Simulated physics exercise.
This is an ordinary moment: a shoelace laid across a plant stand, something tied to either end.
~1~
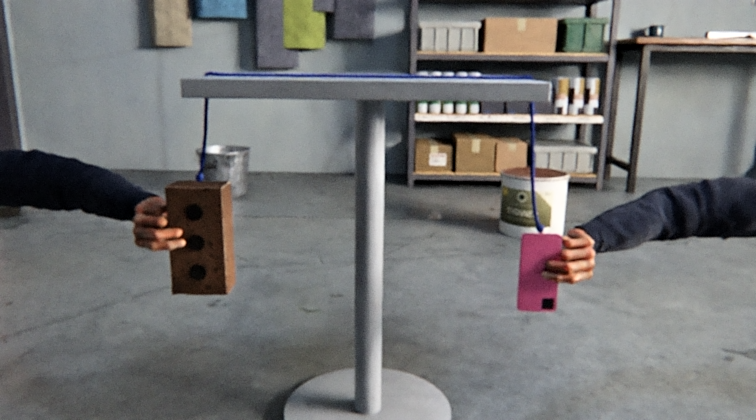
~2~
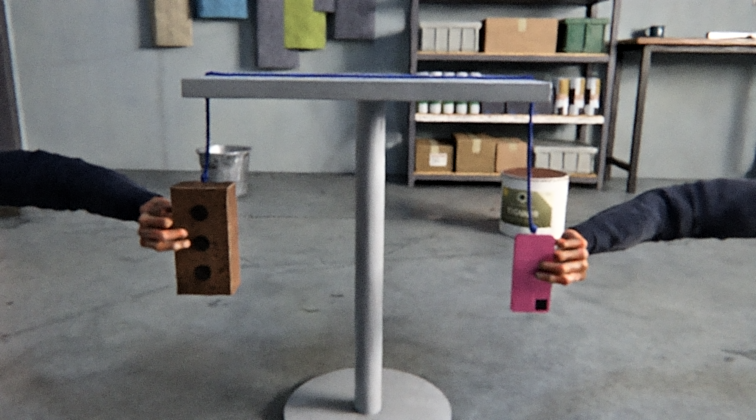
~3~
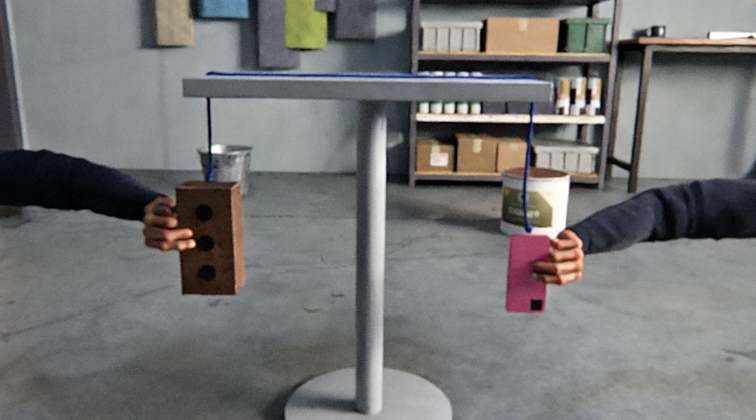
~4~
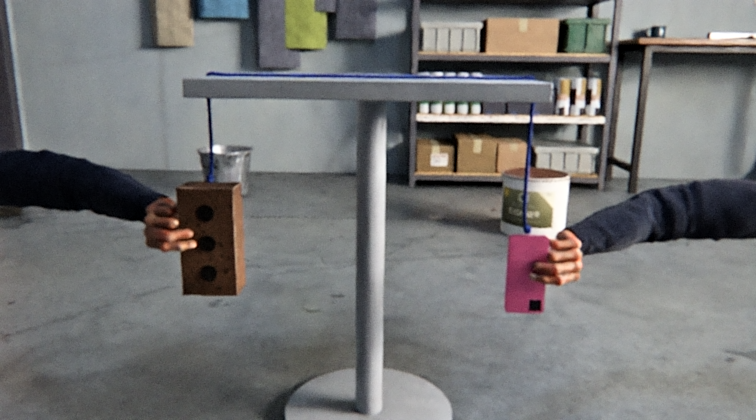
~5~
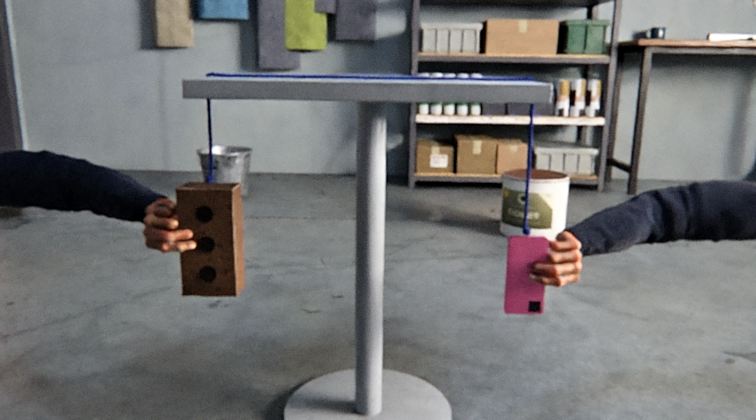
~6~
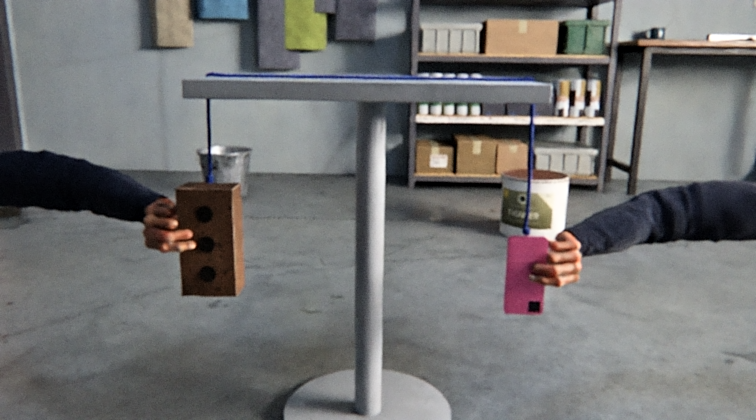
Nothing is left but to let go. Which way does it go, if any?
Chances are it ends up displaced to the left.
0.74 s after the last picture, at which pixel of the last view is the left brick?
Estimated centre: Close to (238, 392).
Then, 0.74 s on from there, left brick down on the floor near (239, 392); right phone pulled up onto the top.
Then, 1.28 s on from there, left brick down on the floor near (234, 393); right phone down on the floor.
In the end, left brick down on the floor near (233, 393); right phone down on the floor. The shoelace drops leftwards.
